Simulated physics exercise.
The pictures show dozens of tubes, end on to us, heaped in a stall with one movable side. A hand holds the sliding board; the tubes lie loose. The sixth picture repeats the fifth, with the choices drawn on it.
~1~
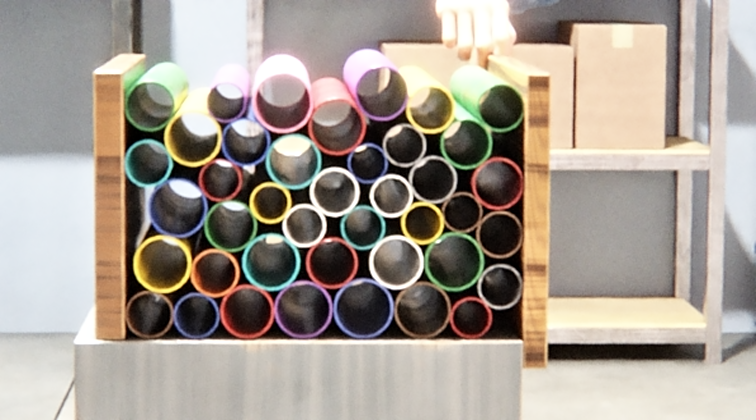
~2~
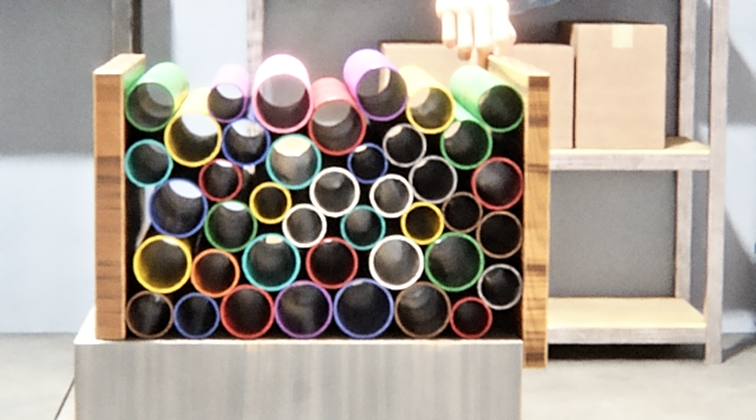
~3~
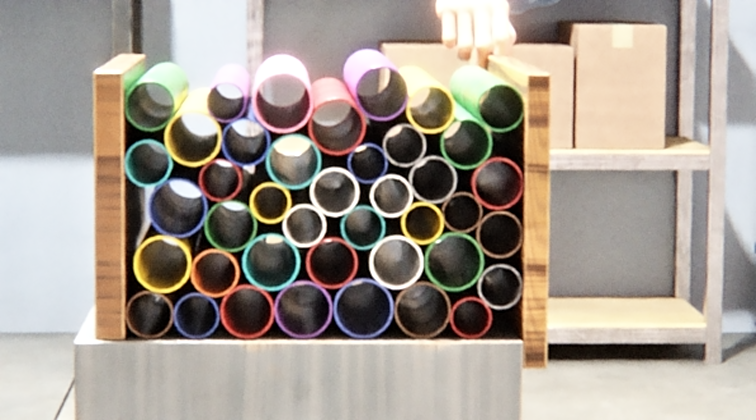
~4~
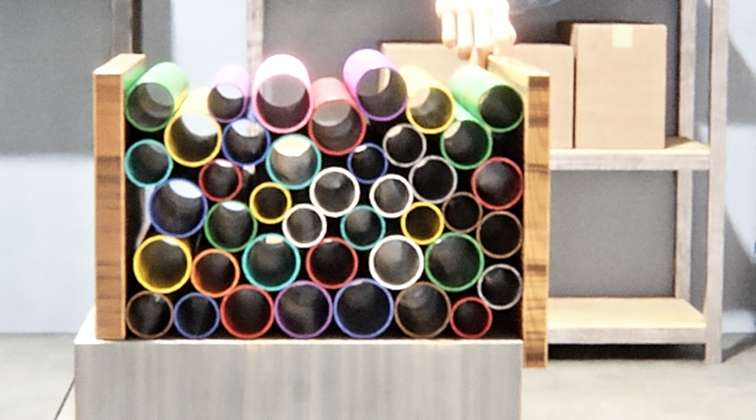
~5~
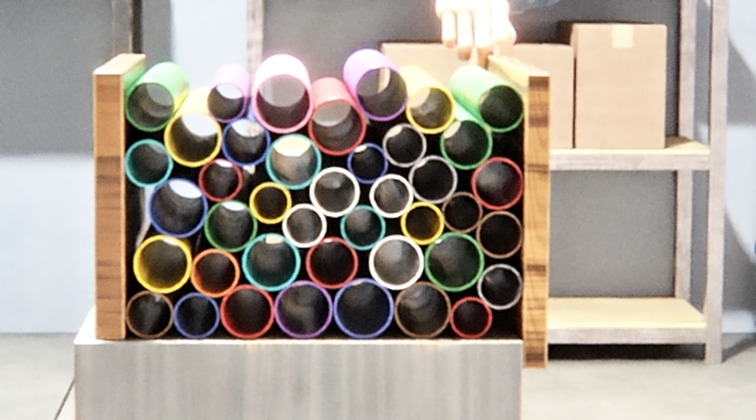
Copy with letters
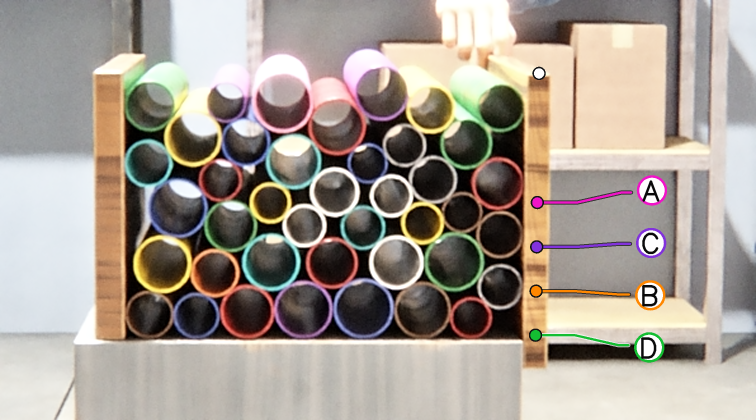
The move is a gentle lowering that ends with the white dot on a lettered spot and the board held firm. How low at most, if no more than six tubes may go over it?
Stop at C.
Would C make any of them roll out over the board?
Yes.
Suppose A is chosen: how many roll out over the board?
With A, one.
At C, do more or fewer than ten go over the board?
At C, fewer than ten.
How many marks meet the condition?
Two of the four.
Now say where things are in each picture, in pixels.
The first picture shows side board (512, 197); a brown tube (150, 314); a brown tube (423, 310).
The second picture shows a brown tube (423, 310); a white tube (396, 262).
The third picture shows a brown tube (500, 234); a white tube (391, 195).
The fourth picture shows a white tube (335, 191); a turquoise tube (148, 163).
The fifth picture shows a yellow tube (193, 137); a green tube (150, 106); side board (512, 197).
On the marked copy, A at (537, 203); B at (536, 291); C at (536, 247); D at (535, 335); the white dot at (539, 73).
Following C. Soon after the start, top of the board (525, 153).
Later, top of the board (524, 243).
In the end, top of the board (524, 246), four out over the board.
As for the rest, A one out over the board; B more than six out over the board; D more than six out over the board.
